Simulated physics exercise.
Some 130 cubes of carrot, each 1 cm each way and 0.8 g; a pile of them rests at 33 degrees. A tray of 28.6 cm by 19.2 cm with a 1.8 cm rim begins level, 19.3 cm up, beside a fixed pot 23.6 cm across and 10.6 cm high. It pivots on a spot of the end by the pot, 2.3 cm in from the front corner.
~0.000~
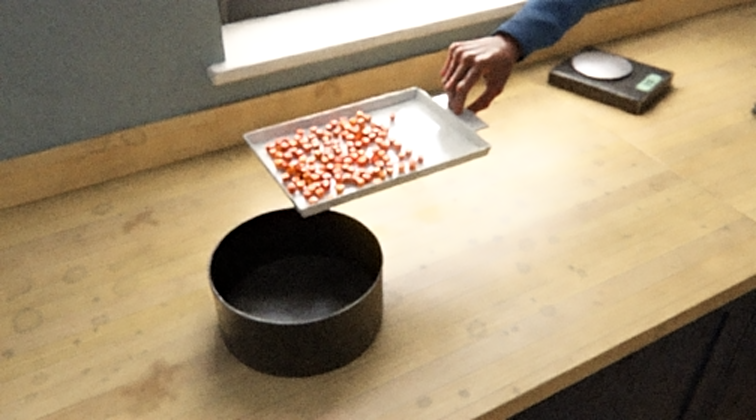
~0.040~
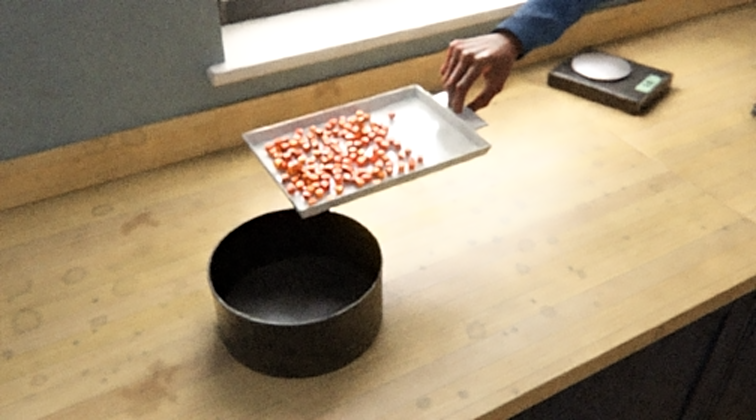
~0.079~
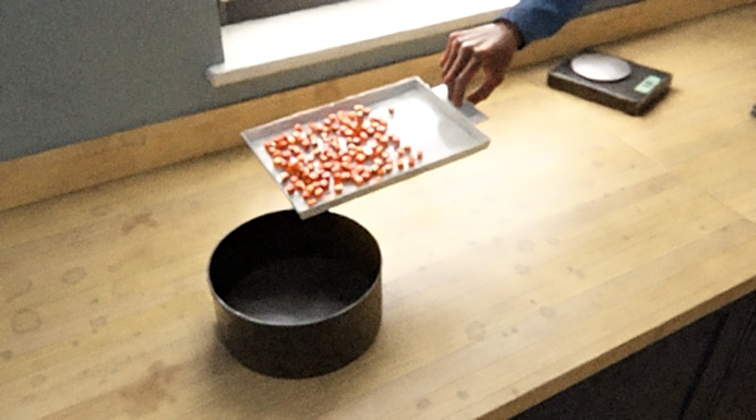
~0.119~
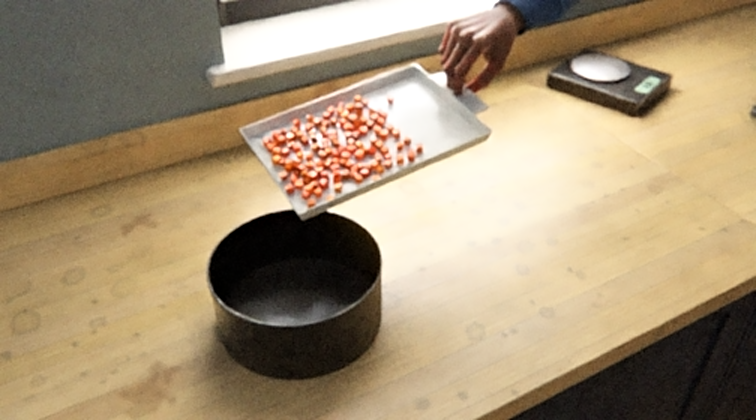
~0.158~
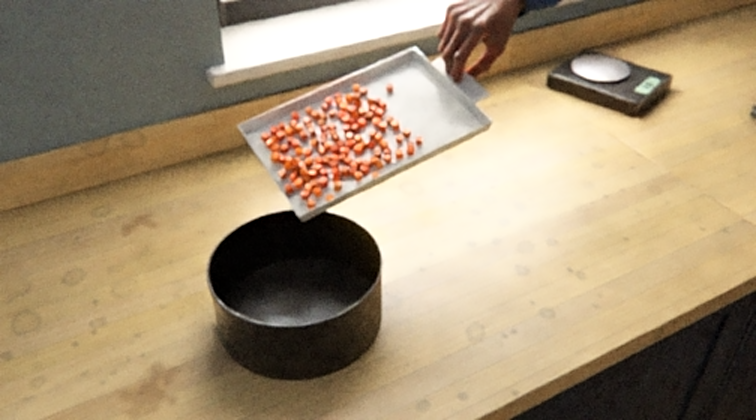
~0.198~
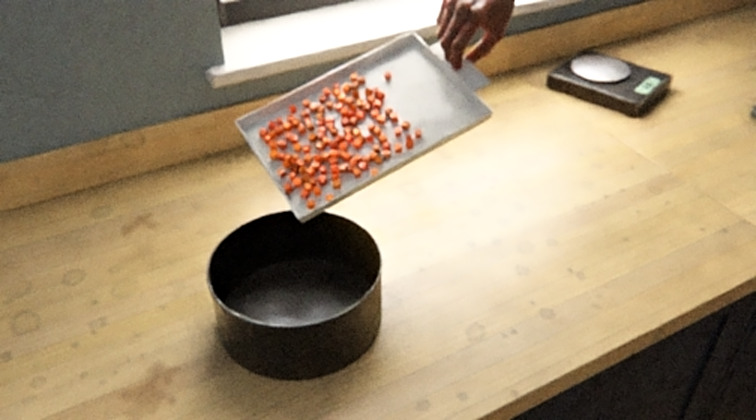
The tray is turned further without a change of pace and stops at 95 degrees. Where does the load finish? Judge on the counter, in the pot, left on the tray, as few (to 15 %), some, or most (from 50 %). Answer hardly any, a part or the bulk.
Counter: Hardly any, pot: The bulk, tray: Hardly any.
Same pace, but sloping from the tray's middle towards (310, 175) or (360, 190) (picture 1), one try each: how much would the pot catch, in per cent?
About 75 and 90 per cent.
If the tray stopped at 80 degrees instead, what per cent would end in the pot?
In that case some 95 per cent.
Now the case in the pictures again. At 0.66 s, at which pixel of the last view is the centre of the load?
At about (287, 200).
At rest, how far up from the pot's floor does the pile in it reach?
Roughly 2.5 cm.
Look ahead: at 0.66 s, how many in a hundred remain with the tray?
Some 85 per cent of the load.
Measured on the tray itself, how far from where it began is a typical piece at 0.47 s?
Some 3 cm.
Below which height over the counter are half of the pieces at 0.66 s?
Roughly 22 cm.
After 0.47 s, tilt 57 degrees; the tray holds 100 %, the pot 0 %.
After 0.66 s, tilt 83 degrees; the tray holds 85 %, the pot 0 %.
After 0.96 s, tilt 95 degrees; the tray holds 0 %, the pot 90 %.
By 1.9 s all is still; counter 5 %, pot 95 %, tray 0 %.
